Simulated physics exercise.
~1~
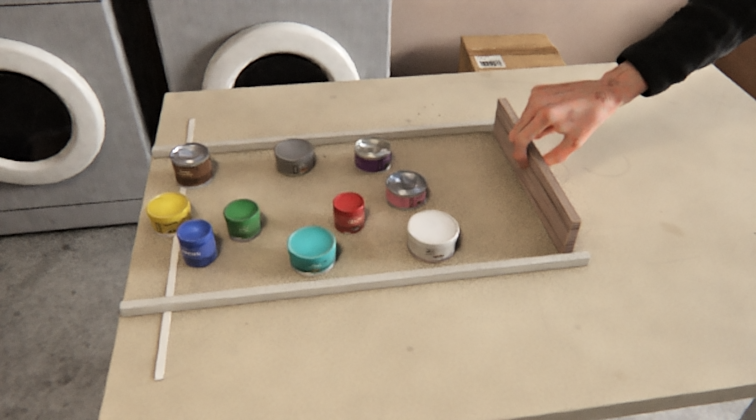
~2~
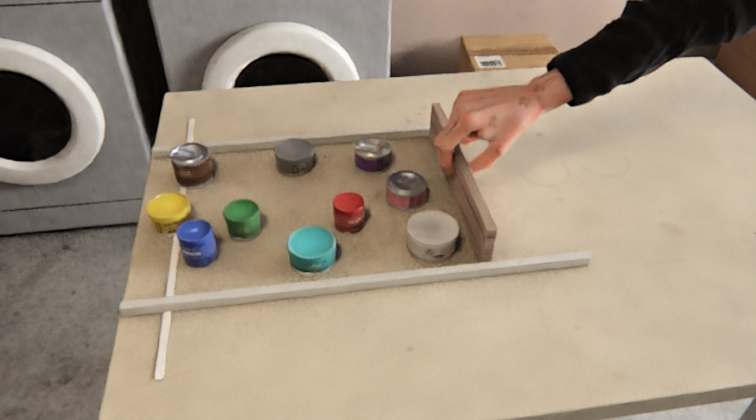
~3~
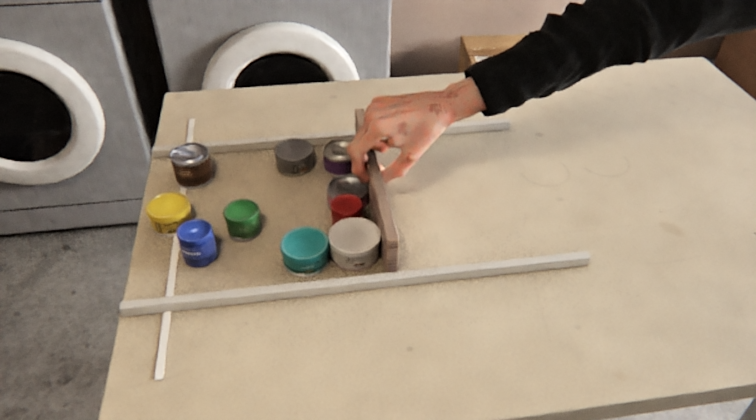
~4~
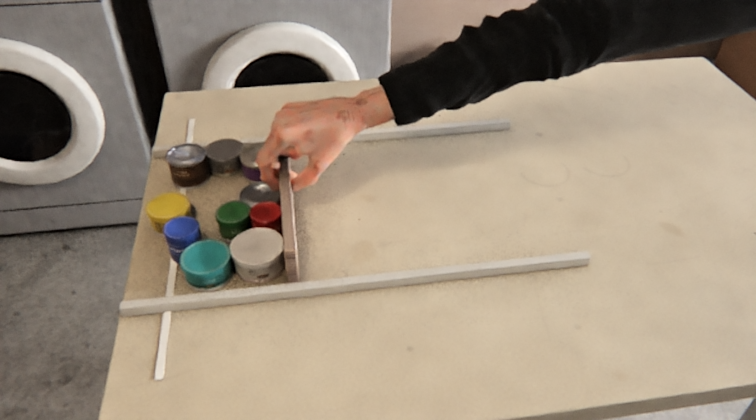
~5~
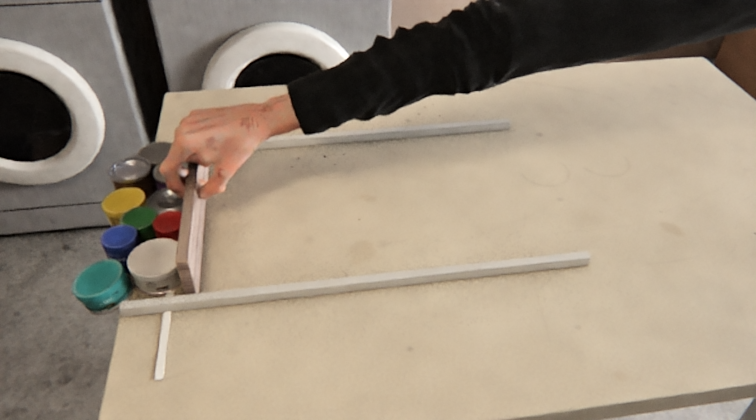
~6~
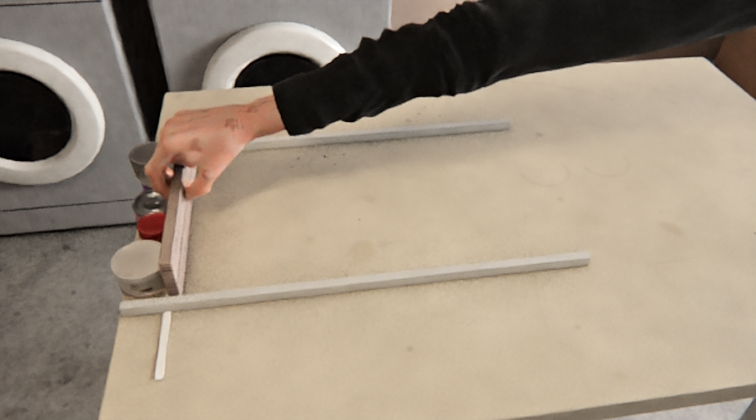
A wooden board, gripped by a hand in a dark sleeve, starts at the right end of two pale rails on a table, with small colourful tubs and tins scattered to its left. The hand slides it left, and it gathers the white, red and turquoise containers. Further along, the green and blue ones are pushed too, bunching near the white tape strip. The cluster then crowds over the table's left edge. Finally the turquoise, green, blue, brown and yellow containers are gone, while the white and red ones remain beside the upright board with a few others.
